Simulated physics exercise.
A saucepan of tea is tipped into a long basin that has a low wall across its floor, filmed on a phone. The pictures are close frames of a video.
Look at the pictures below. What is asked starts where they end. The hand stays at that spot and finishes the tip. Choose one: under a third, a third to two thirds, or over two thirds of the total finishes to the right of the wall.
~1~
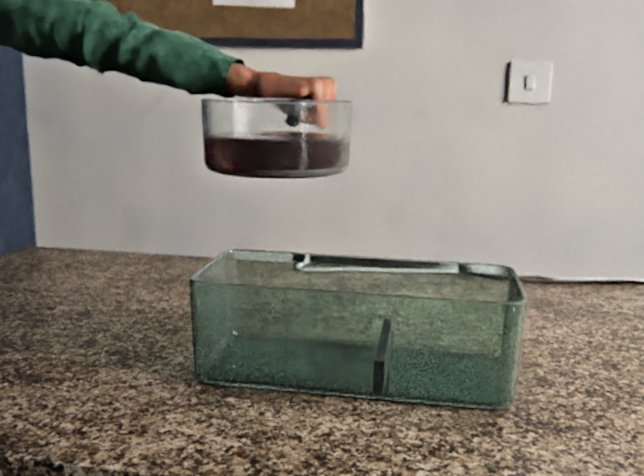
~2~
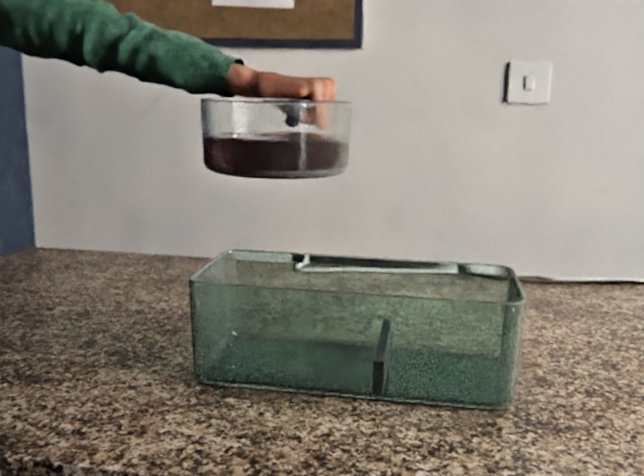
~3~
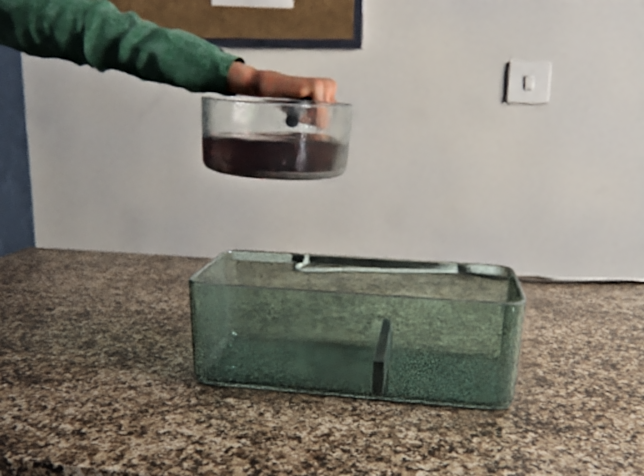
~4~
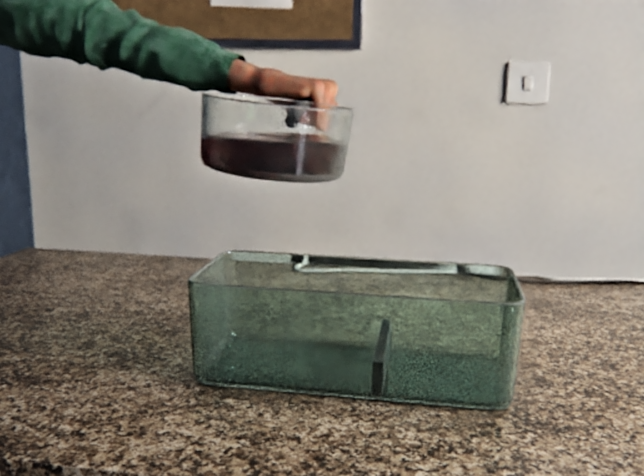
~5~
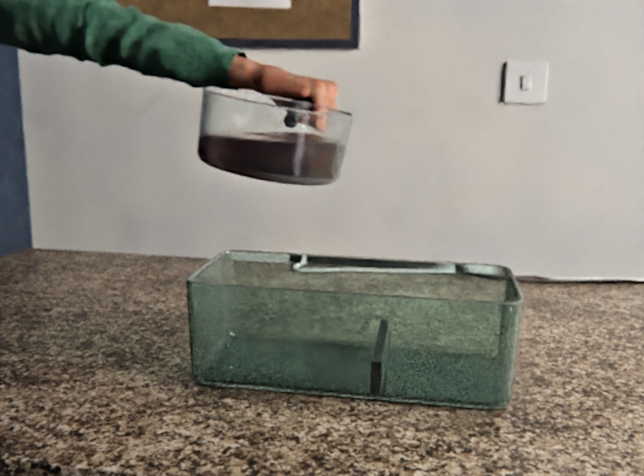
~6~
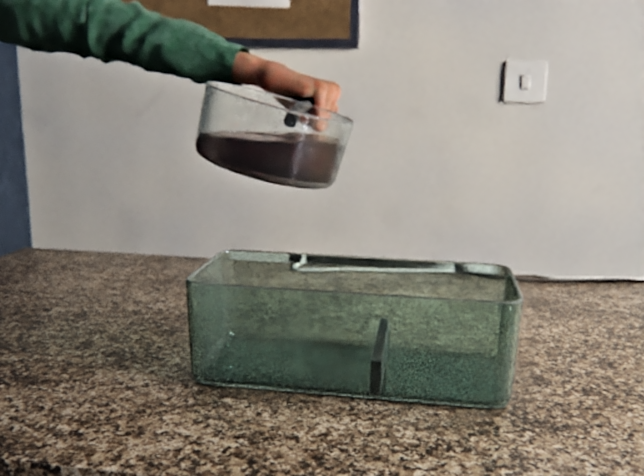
A third to two thirds finishes to the right of the wall.
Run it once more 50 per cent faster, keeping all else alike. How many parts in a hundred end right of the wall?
It comes to near 40 per cent.
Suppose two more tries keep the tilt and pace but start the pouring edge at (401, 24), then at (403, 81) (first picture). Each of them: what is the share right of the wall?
First try 90 %, second try 90 %.
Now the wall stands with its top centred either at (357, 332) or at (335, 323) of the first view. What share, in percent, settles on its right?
In turn some 75 and 90 in a hundred.
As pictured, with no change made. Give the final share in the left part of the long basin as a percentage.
50 %.
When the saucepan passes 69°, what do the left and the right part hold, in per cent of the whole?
On the left 0 %, on the right 10 %.
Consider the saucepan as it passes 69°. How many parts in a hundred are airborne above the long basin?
About 30 per cent.
A moment on, the saucepan is tipped part way and 59 per cent is still to pour, 2 is left of the wall and 9 right of it.
Next, the saucepan is tipped right over and 8 per cent is still to pour, 34 is left of the wall and 49 right of it.
Then the saucepan is tipped right over and 0 per cent is still to pour, 49 is left of the wall and 50 right of it.
Later the saucepan is tipped right over and 0 per cent is still to pour, 49 is left of the wall and 50 right of it.
Finally, 49 per cent lies left of the wall, 50 right of it and 1 outside.
